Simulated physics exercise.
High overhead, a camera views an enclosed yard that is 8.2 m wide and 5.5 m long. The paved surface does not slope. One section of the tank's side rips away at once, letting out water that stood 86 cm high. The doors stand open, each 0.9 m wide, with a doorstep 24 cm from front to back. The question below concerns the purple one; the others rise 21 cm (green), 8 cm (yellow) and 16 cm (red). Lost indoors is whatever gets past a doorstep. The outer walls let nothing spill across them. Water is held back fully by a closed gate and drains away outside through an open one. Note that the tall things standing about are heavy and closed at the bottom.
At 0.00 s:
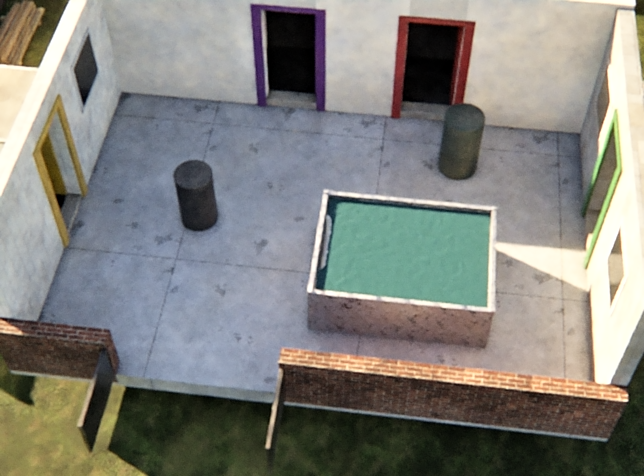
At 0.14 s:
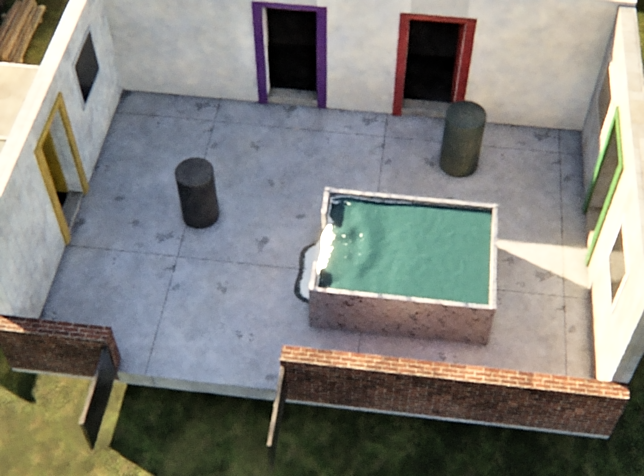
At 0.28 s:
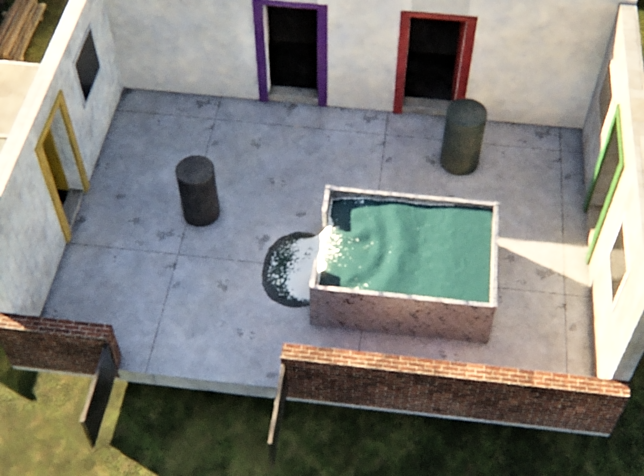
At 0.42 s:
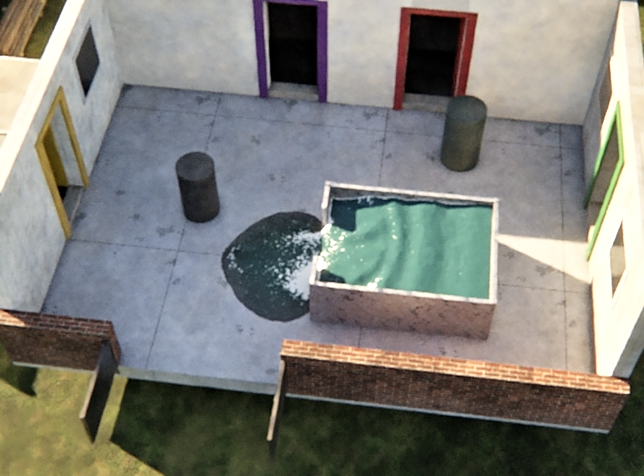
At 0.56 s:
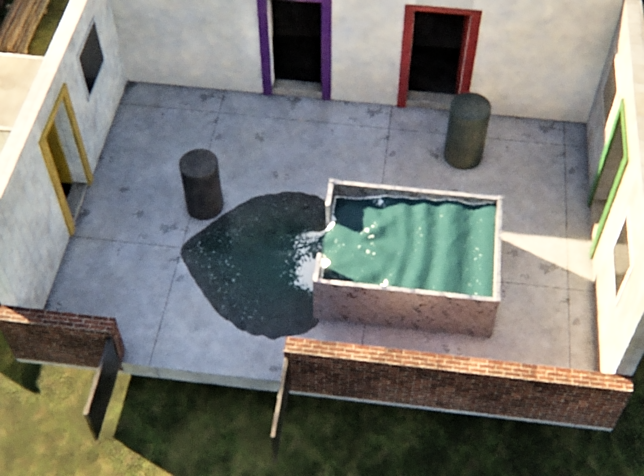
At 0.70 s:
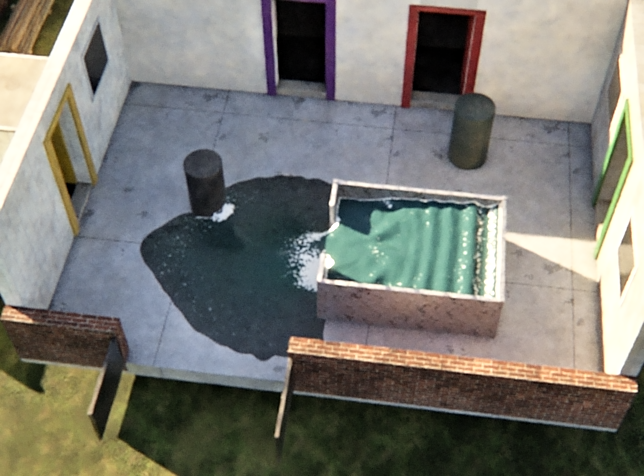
In a walled yard with purple, red, yellow and green doorways, a raised tank of green water sits still on the paving. Water bursts from its left side, foaming onto the floor, and a dark pool spreads leftward, widening until it surrounds the base of a dark cylinder.
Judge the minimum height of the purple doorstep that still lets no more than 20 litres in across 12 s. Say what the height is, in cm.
My estimate is 7 cm.
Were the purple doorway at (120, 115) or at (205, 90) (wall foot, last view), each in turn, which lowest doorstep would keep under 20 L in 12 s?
Minimums: About 15 cm and 13.0 cm.
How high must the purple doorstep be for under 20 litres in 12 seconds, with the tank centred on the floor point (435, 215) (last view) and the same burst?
About 6.5 centimetres.
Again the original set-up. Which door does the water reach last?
Door: Green.
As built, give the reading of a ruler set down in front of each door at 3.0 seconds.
In cm: Green 0, purple 4, yellow 21, red 0.
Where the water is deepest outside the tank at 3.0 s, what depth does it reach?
About 33 cm.
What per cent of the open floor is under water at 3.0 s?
About 45 per cent.
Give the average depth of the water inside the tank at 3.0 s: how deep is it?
Some 43 cm.
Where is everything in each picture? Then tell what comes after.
In the first frame, still water, 86 cm deep, in the tank at (405, 252); the purple door at (290, 65) is dry.
In the second frame, the front is at (299, 290), 0.3 m from the gap at (322, 264); 0.2 m2 of floor is wet, 86 cm left at the back.
In the third frame, water pours out at (322, 262) and has run 0.8 m, to (267, 275); about 13 cm deep outside, 86 cm at the back.
In the fourth frame, the gap is at (322, 259), the front 1.5 m out at (226, 261); the back of the tank holds 86 cm.
In the fifth frame, the front is at (187, 257), 2.2 m from the gap at (326, 256); 4.1 m2 of floor is wet, 84 cm left at the back.
In the sixth frame, water pours out at (330, 256) and has run 2.9 m, to (147, 252); about 5 cm deep outside, 76 cm at the back; the purple door at (300, 54), 3.8 m from the gap, is still 2.0 m from the nearest water.
After 1.4 s water covers 35 % of the floor, deepest (48 cm) near (322, 268); it has not reached the purple door.
After 3.0 s water covers 45 % of the floor, deepest (33 cm) near (85, 242); 4 cm at the purple door, 0 litres in over its 15 cm doorstep.
After 12.0 s water covers 90 % of the floor, deepest (11 cm) near (129, 91); 5 cm at the purple door, 0 litres in over its 15 cm doorstep.
At the purple door as built, the water arrived by 2.8 s and peaked near 12 cm at 5.6 s.
Run again over the same 12 s with other heights there, 30 litres in over 6 cm, 12 litres over 8.5 cm. The limit of 20 litres is kept from about 7 cm up.
